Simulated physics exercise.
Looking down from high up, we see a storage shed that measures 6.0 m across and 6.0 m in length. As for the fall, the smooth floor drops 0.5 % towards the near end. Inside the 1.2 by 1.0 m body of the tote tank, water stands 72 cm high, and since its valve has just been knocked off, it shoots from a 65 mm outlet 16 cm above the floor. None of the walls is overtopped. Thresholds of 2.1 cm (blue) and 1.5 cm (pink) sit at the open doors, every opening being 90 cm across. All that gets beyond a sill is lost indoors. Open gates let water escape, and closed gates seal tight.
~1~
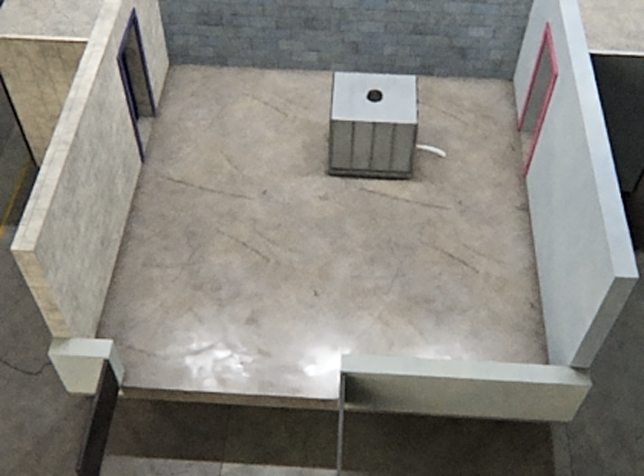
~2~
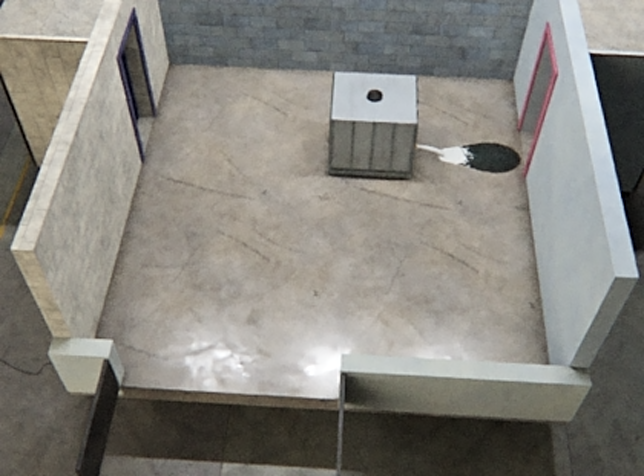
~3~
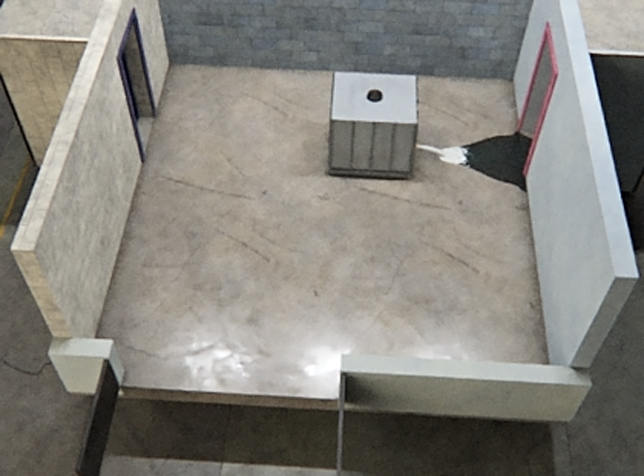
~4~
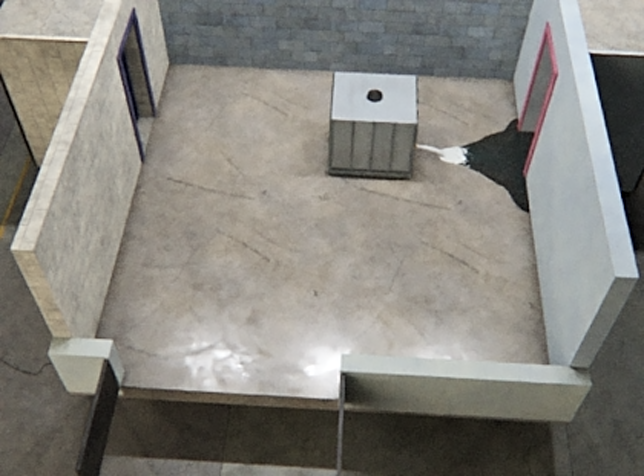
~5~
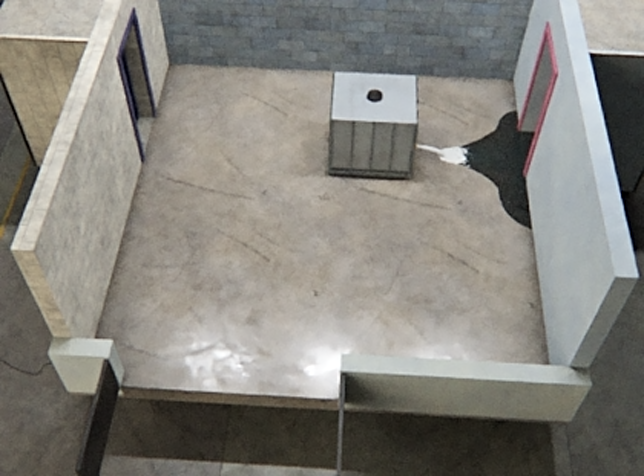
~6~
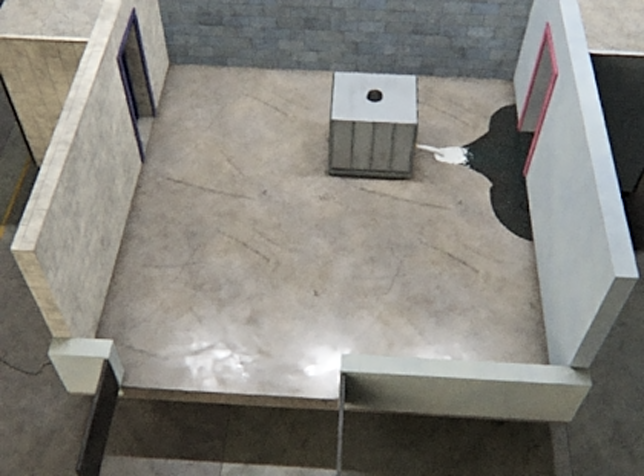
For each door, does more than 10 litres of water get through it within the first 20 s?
The blue door: Under the line; the pink door: Over the line.
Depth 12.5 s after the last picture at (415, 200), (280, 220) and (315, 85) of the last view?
Depths: About 0.2, 0.0, 0.0 cm.
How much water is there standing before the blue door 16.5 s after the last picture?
Depth: Approx. 0.0 cm.
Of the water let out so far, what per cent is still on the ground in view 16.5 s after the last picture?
52 %.
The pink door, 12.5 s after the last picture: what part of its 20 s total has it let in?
I'd say close to 80 in a hundred.
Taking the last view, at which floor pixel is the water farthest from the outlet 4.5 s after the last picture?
The farthest wet point sits close to (534, 289).
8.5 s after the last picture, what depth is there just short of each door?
Reading (cm) - blue: 0.0; pink: 3.5.
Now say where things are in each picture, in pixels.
In the first frame, the jet has just started at (427, 148); the ground is still dry.
The second frame shows the jet leaves at (427, 148); the sheet reaches (517, 156), 1.8 m away, and wets 0.5 m2.
The third frame shows the jet leaves at (427, 148); the sheet reaches (535, 143), 2.1 m away, and wets 1.0 m2.
The fourth frame shows the jet leaves at (427, 148); the sheet reaches (533, 132), 2.1 m away, and wets 1.2 m2.
The fifth frame shows from the spout at (427, 148) the water has spread over 1.4 m2; its tip is at (530, 223), and it is 0.9 cm deep on average.
The sixth frame shows the jet leaves at (427, 148); the sheet reaches (531, 236), 2.4 m away, and wets 1.6 m2.
Then, 1.5 s after the last picture water covers 5 % of the floor and is deepest (3 cm) near (520, 175); blue door not reached, pink door 2.4 cm at the sill, 20 L in.
Then, 4.5 s after the last picture water covers 10 % of the floor and is deepest (3 cm) near (520, 175); blue door not reached, pink door 3.2 cm at the sill, 34 L in.
Then, 8.5 s after the last picture water covers 15 % of the floor and is deepest (4 cm) near (519, 167); blue door not reached, pink door 3.4 cm at the sill, 50 L in.
Then, 12.5 s after the last picture water covers 20 % of the floor and is deepest (4 cm) near (519, 167); blue door not reached, pink door 3.4 cm at the sill, 65 L in.
Then, 16.5 s after the last picture water covers 25 % of the floor and is deepest (4 cm) near (519, 167); blue door not reached, pink door 3.3 cm at the sill, 79 L in.
